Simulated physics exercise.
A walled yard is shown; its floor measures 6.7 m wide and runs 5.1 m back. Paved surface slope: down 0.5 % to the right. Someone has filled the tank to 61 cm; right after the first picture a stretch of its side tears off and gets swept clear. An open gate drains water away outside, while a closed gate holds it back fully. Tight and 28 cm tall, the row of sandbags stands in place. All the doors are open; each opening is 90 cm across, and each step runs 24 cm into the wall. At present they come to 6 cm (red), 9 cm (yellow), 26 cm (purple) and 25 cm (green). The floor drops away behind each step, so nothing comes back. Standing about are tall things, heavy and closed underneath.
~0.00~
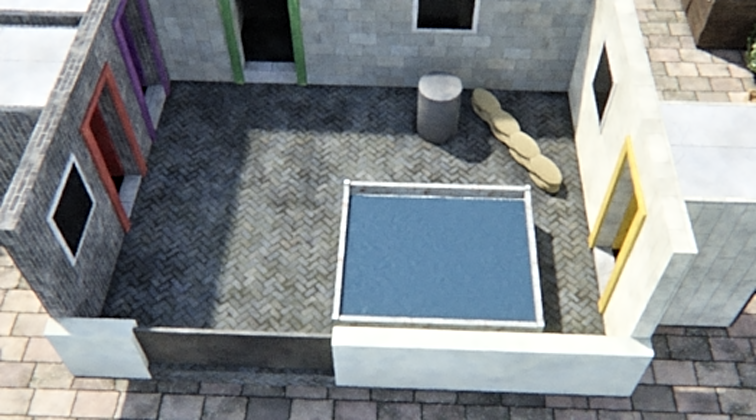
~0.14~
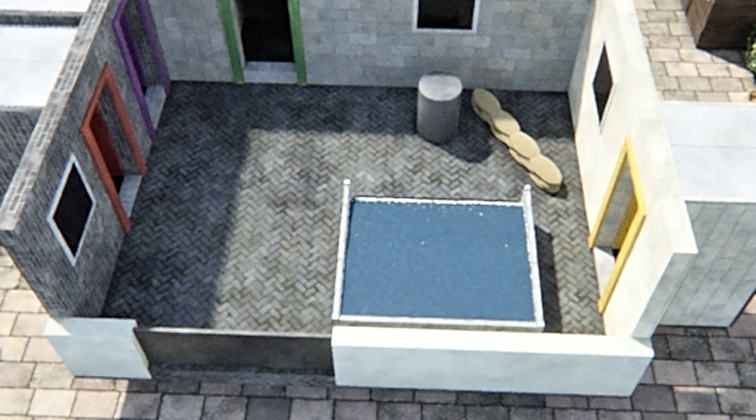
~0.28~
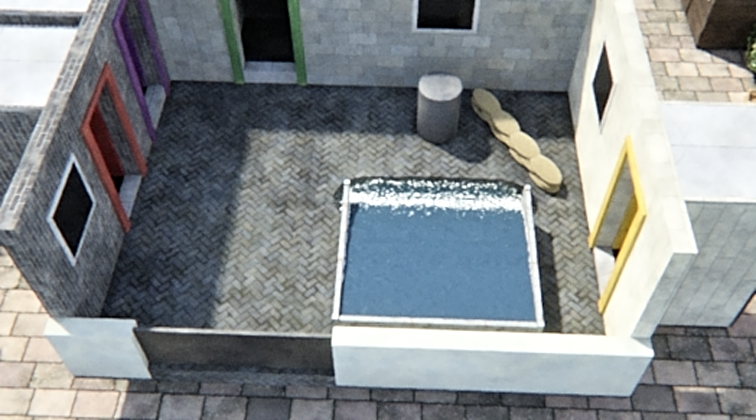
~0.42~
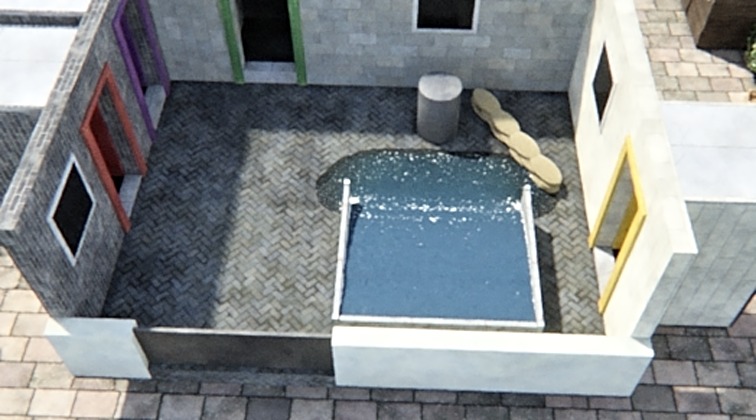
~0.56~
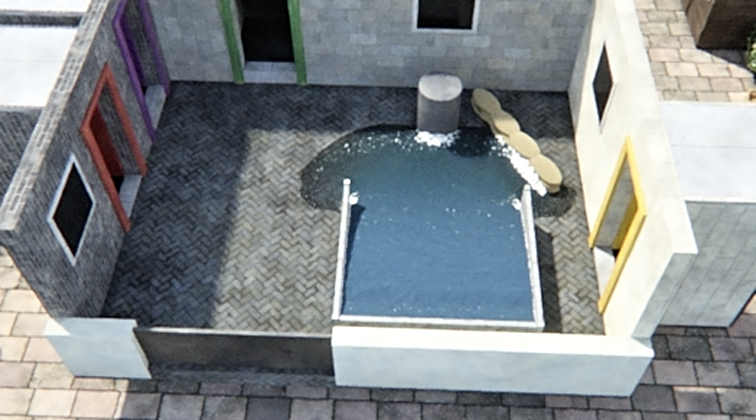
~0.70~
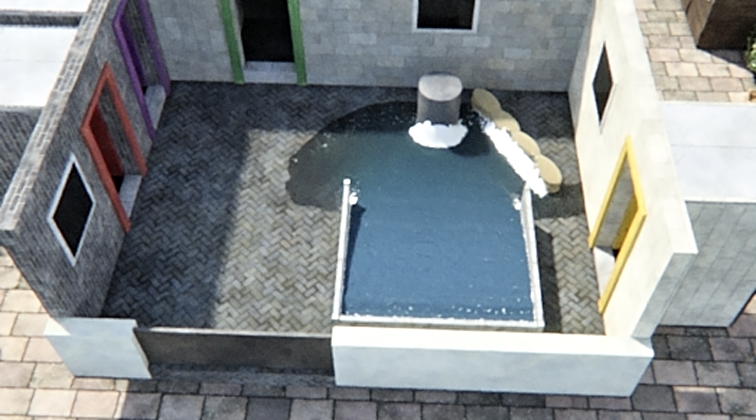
A walled yard holds a tank whose far side opens, and water spreads around a grey cylinder.
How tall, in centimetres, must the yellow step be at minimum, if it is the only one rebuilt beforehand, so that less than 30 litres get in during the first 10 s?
It needs to be at least 7.5 cm tall.
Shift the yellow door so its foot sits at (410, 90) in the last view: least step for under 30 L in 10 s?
Around 25 cm would do it.
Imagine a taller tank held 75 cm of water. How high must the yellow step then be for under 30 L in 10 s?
A step of about 11.5 cm does it.
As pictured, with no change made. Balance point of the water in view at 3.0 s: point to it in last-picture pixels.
Roughly (395, 166).
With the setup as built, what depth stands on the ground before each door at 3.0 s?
Depths in cm: Red 0, yellow 6, purple 29, green 20.
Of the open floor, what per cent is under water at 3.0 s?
Around 55 per cent of the free floor.
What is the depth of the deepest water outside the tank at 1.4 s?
Roughly 46 cm.
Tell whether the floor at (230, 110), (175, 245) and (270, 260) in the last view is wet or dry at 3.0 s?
1: Awash; 2: Unwetted; 3: Unwetted.
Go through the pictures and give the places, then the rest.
The tank at (437, 252) is whole and still, 61 cm deep; the yellow door at (614, 233) is dry, in the first frame.
The front is at a hidden place, 0.2 m from the gap on the far side; 0.5 m2 of floor is wet, 61 cm left at the back, in the second frame.
Water pours out on the far side and has run 0.7 m, to (367, 180); about 11 cm deep outside, 61 cm at the back, in the third frame.
The front is at (369, 154), 1.2 m from the gap on the far side; 3.4 m2 of floor is wet, 61 cm left at the back, in the fourth frame.
The front is at (378, 129), 1.7 m from the gap on the far side; 4.9 m2 of floor is wet, 59 cm left at the back, in the fifth frame.
The front is at (390, 106), 2.3 m from the gap on the far side; 6.0 m2 of floor is wet, 53 cm left at the back; the yellow door at (614, 233), 2.4 m from the gap, is still 1.3 m from the nearest water, in the sixth frame.
After 1.4 s water covers 35 % of the floor, deepest (46 cm) near (484, 146); it has not reached the yellow door.
After 3.0 s water covers 55 % of the floor, deepest (38 cm) near (171, 82); 6 cm at the yellow door, 0 litres in over its 9 cm step.
After 10.0 s water covers 95 % of the floor, deepest (18 cm) near (582, 368); 14 cm at the yellow door, 13 litres in over its 9 cm step.
At the yellow door as built, the water arrived by 2.0 s and peaked near 14 cm at 10.0 s.
With a step of 6 cm, 51 litres would have come in within the 10 s; with 8.5 cm, 18 litres. So under 30 litres takes about 7.5 cm.
